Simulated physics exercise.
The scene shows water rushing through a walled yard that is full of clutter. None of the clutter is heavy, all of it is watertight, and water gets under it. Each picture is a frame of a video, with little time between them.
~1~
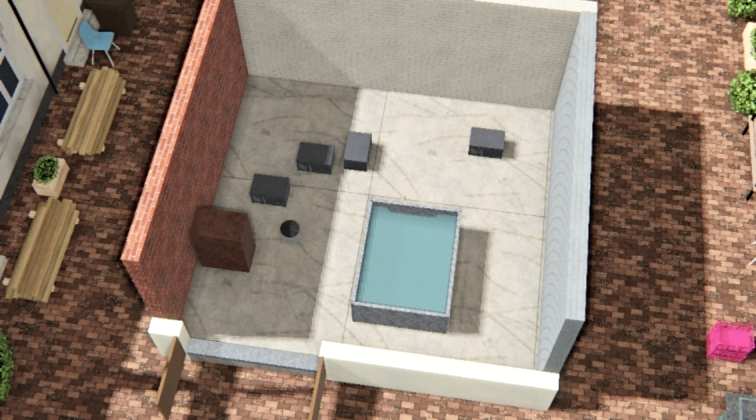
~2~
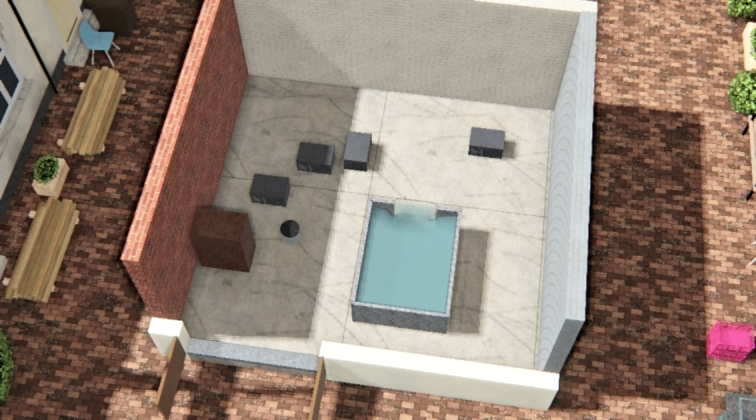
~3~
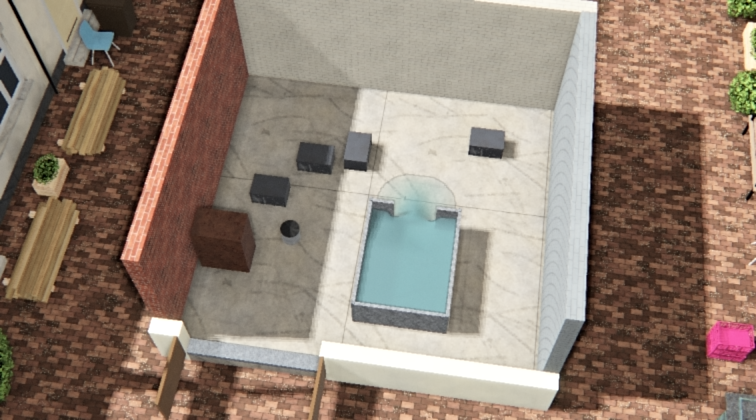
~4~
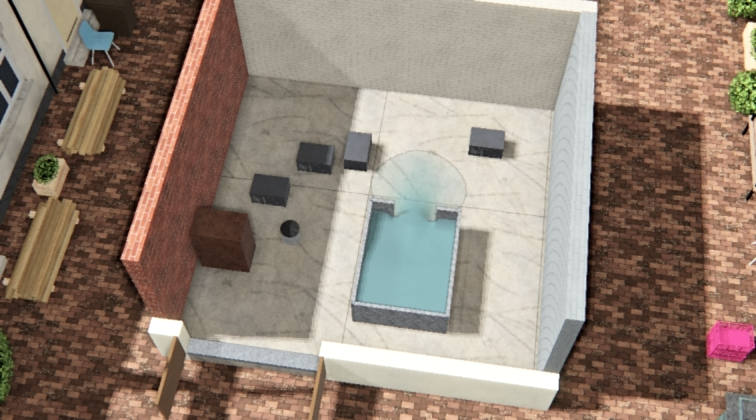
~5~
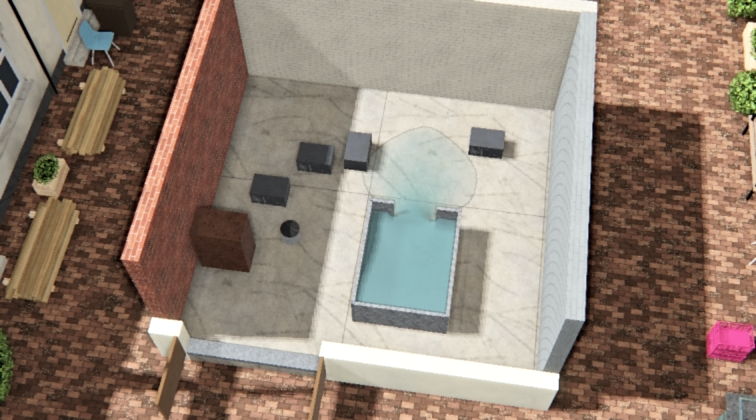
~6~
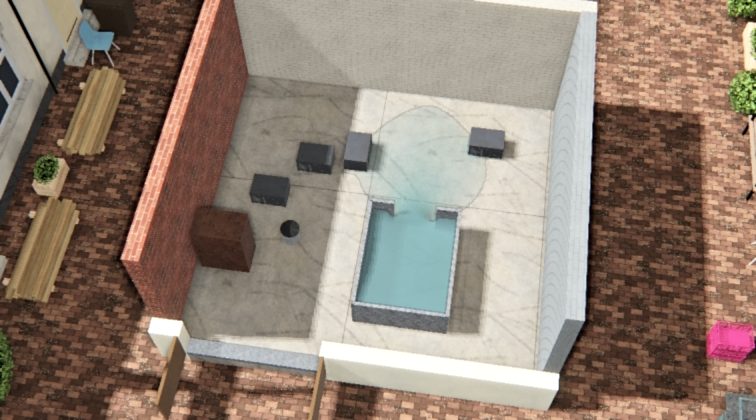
Walled courtyard seen from above, with water spilling through a gap in a raised pool and fanning out between still dark boxes.
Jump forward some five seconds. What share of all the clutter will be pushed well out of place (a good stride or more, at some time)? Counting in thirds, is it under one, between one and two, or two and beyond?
It is a middling share of a third to two thirds.
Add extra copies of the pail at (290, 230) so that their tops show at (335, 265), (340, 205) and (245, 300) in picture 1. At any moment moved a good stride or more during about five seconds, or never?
Stays put, stays put, stays put.
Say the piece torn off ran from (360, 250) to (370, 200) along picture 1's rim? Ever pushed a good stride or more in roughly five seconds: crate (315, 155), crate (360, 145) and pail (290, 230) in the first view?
First covers that distance, second stays short of it, third covers that distance.
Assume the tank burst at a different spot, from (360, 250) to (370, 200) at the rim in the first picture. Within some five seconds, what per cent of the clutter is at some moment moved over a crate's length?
My figure is about 60 %.
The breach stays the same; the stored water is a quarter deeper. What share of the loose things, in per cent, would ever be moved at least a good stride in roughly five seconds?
I'd put it near 60 out of a hundred.
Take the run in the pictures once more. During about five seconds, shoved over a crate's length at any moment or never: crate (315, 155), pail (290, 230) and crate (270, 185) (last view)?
The first comes out not so far, the second not so far, the last not so far.
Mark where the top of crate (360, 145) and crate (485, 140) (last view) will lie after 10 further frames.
The first should be near (314, 115), the second near (542, 114).
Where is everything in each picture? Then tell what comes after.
In the first picture, a crate at (487, 138) rests on the ground; a crate at (315, 153), on the bottom; 0 of 5 have shifted.
In the second picture, a crate at (487, 138), on the bottom; a crate at (315, 153) rests on the ground; 0 of 5 have shifted.
In the third picture, a crate at (487, 138), on the bottom; a crate at (315, 153) rests on the ground; 0 of 5 have shifted.
In the fourth picture, a crate at (487, 138) rests on the ground; a crate at (315, 153) rests on the ground; 0 of 5 have shifted.
In the fifth picture, a crate at (487, 138) rests on the ground; a crate at (315, 153) rests on the ground; 0 of 5 have shifted.
In the sixth picture, a crate at (487, 138) rests on the ground; a crate at (315, 153), on the bottom; 0 of 5 have shifted.
A moment on, 0 of 5 are well off their spots; 0 afloat.
Next, 2 of 5 are well off their spots; 1 afloat.
Later, 2 of 5 are well off their spots; 2 afloat.
In the end, 2 of 5 are well off their spots, and 2 have been at some point; 2 afloat.
